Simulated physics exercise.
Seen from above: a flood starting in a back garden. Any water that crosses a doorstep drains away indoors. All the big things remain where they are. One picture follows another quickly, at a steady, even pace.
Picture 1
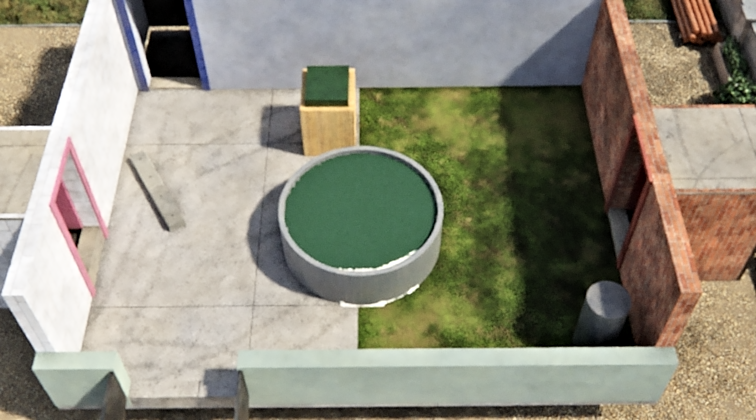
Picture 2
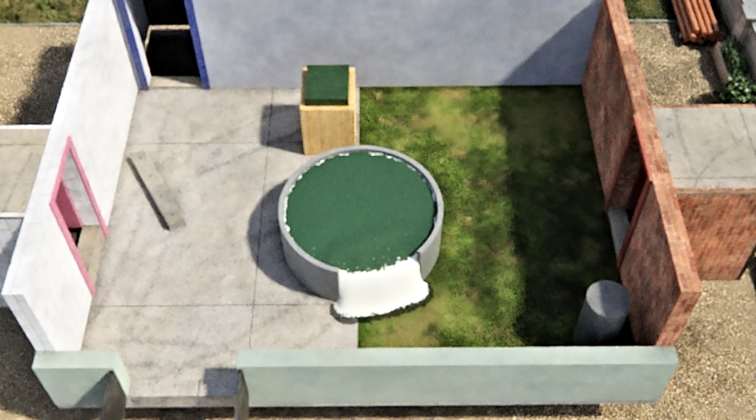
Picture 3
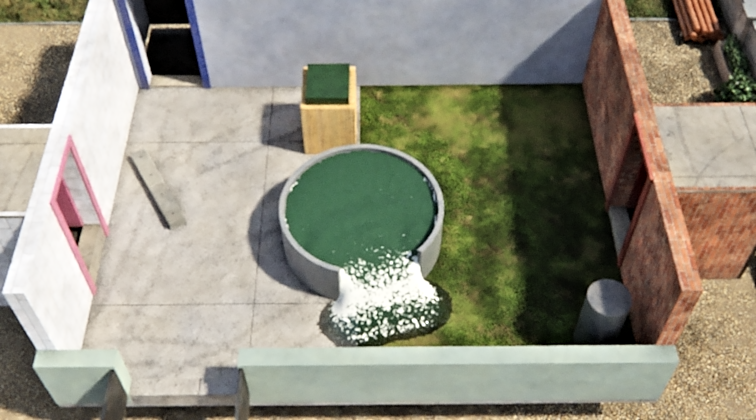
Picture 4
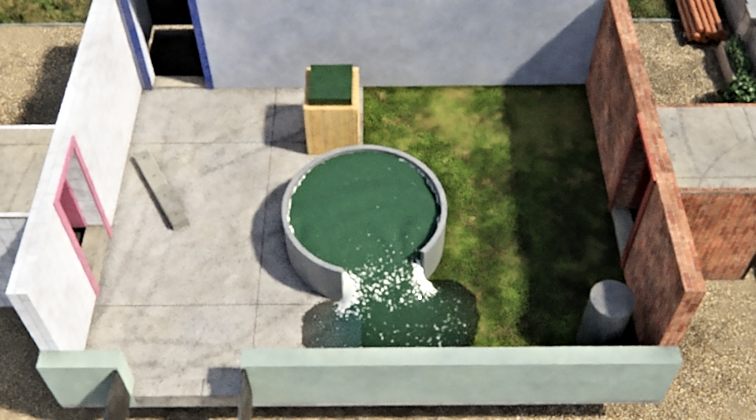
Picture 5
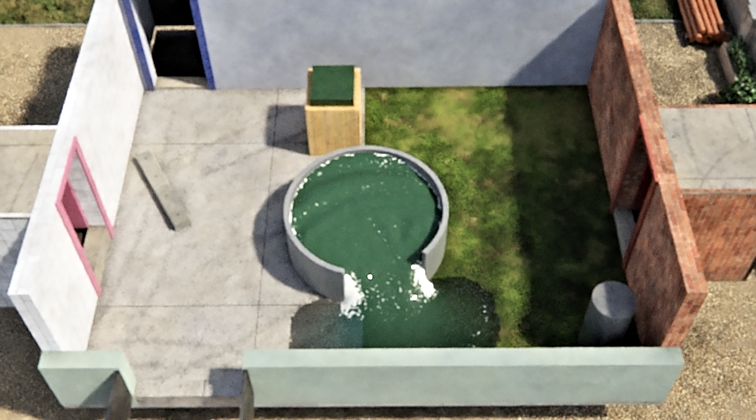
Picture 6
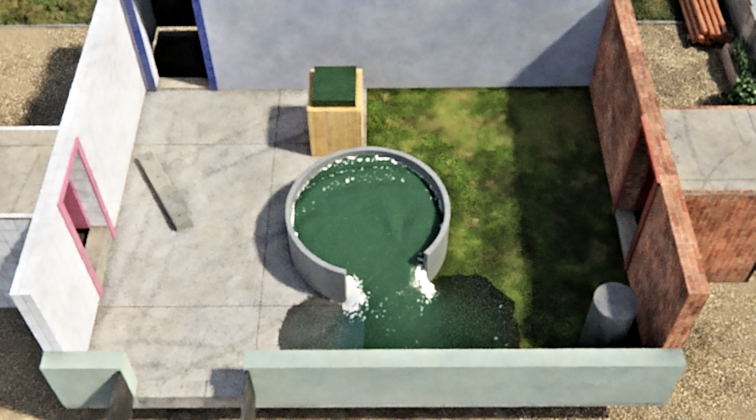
In a walled back garden seen from above, a round grey tank of green water opened at its front, and the water poured out with white foam, spreading both ways across the paving and grass.
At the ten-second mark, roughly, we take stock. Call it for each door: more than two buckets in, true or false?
Red door false, blue door false, pink door false.
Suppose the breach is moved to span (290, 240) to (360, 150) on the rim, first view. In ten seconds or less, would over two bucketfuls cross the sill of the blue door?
Result: Blue goes past the limit.
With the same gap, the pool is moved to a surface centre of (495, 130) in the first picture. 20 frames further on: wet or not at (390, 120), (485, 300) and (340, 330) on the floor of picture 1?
My reading is missed by the flood first, hit by the flood next and hit by the flood last.
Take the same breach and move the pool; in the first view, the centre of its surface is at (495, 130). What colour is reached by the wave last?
I'd go with the one in blue.
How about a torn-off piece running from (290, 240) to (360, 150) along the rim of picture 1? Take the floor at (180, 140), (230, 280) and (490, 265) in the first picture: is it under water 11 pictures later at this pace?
In the order given: Swamped, swamped and untouched.
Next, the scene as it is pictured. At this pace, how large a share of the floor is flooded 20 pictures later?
Roughly 50 %.
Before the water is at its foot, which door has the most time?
Answer: The blue-painted one.
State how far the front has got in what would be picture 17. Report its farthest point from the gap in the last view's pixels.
My guess is roughly (82, 380).
A moment on, water covers 15 % of the floor; the red door not reached, the blue door not reached, the pink door not reached.
Next, water covers 30 % of the floor; the red door not reached, the blue door not reached, the pink door not reached.
Then, water covers 50 % of the floor; the red door wet at the sill, nothing in, the blue door not reached, the pink door wet at the sill, nothing in.
Later, water covers 75 % of the floor; the red door wet at the sill, nothing in, the blue door wet at the sill, nothing in, the pink door wet at the sill, nothing in.
In the end, water covers 95 % of the floor; the red door wet at the sill, nothing in, the blue door wet at the sill, nothing in, the pink door wet at the sill, nothing in.
